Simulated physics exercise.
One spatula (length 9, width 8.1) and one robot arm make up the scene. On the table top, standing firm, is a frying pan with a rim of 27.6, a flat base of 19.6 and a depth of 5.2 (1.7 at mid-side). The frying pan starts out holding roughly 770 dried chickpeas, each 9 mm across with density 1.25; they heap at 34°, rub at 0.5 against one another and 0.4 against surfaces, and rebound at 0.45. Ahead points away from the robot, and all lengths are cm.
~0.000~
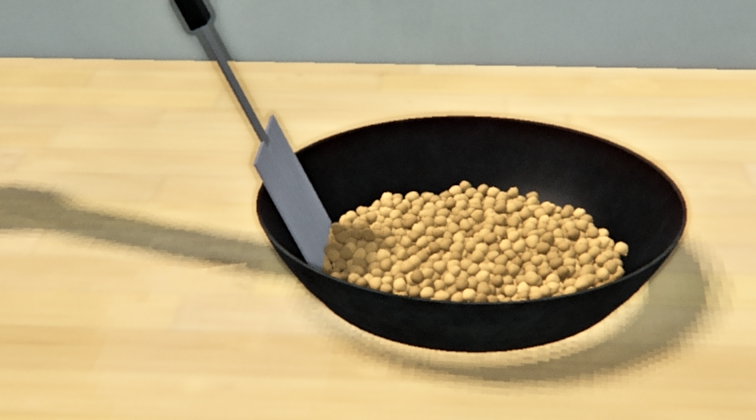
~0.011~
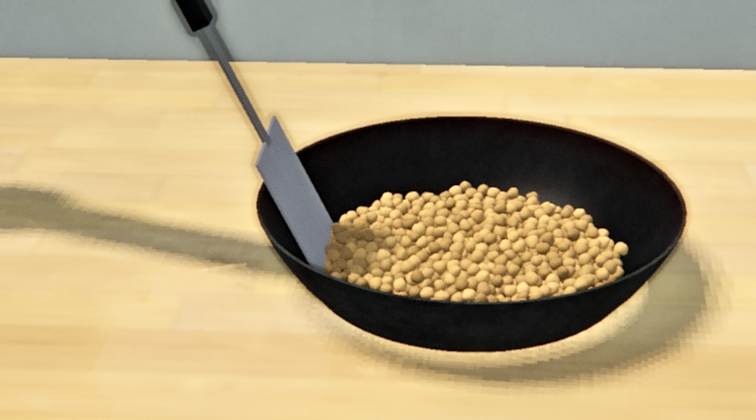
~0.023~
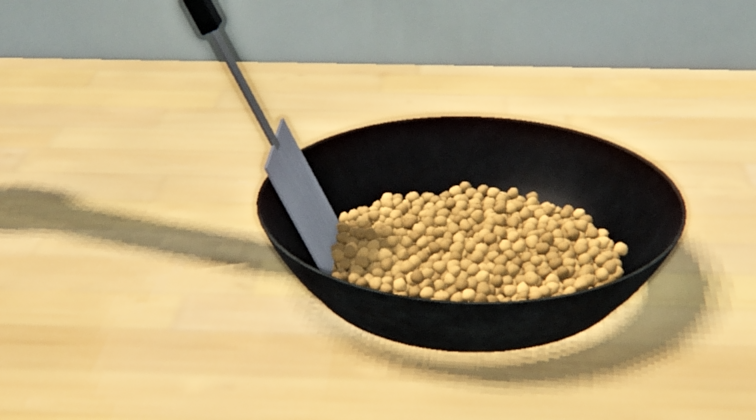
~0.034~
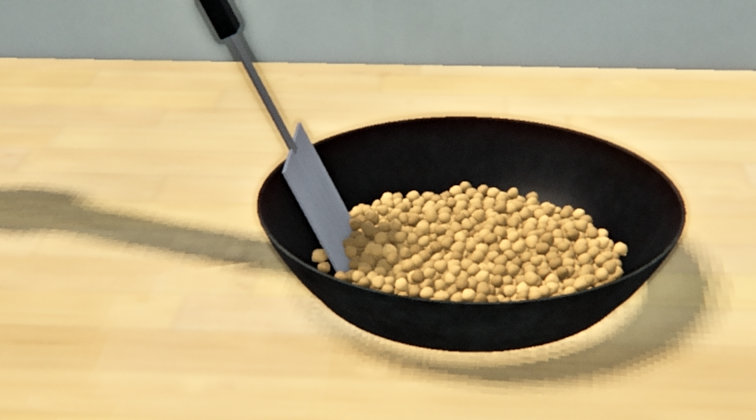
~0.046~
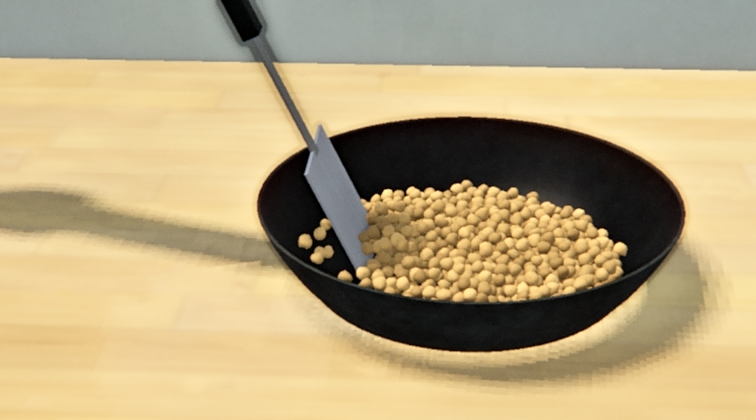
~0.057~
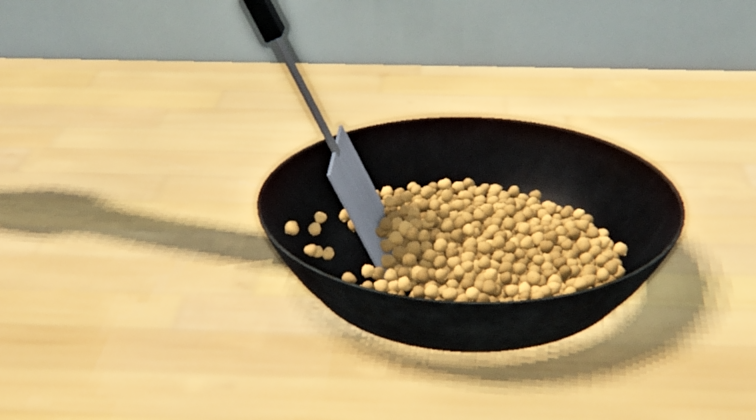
On a light wooden table top, a spatula slides slowly rightward through chickpeas in a black frying pan, a few slipping behind it.
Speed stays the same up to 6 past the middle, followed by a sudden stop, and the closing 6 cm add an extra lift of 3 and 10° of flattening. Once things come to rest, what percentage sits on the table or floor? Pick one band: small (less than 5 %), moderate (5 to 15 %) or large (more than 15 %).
Moderate.
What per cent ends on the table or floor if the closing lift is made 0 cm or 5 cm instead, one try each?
0 and 10 per cent.
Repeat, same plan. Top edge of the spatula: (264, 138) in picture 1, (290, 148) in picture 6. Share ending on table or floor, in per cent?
Around 0 per cent finishes there.
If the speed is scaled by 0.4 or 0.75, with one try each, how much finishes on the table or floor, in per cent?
Try one about 0 %, try two about 0 %.
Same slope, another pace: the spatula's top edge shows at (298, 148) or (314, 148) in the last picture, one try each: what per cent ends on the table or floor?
Roughly 0 and 0 percent.
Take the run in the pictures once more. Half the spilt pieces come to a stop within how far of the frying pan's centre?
Distance, approx.: 34 cm.
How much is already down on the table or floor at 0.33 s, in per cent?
It works out to about 6 in a hundred.
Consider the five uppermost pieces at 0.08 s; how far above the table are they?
They are near 6 cm up.
After 0.08 s, sloping 65°, highest piece 6 above the table; 767 in the frying pan.
After 0.11 s, sloping 62°, highest piece 7 above the table; 767 in the frying pan.
After 0.33 s, sloping 55°, highest piece 8 above the table; 708 in the frying pan, 48 on the table or floor, 11 on the blade or in flight.
After 1.38 s, sloping 55°, highest piece 5 above the table; 707 in the frying pan, 60 on the table or floor.
In the end, 707 in the frying pan, 60 on the table or floor. That is 8 % on the table or floor.
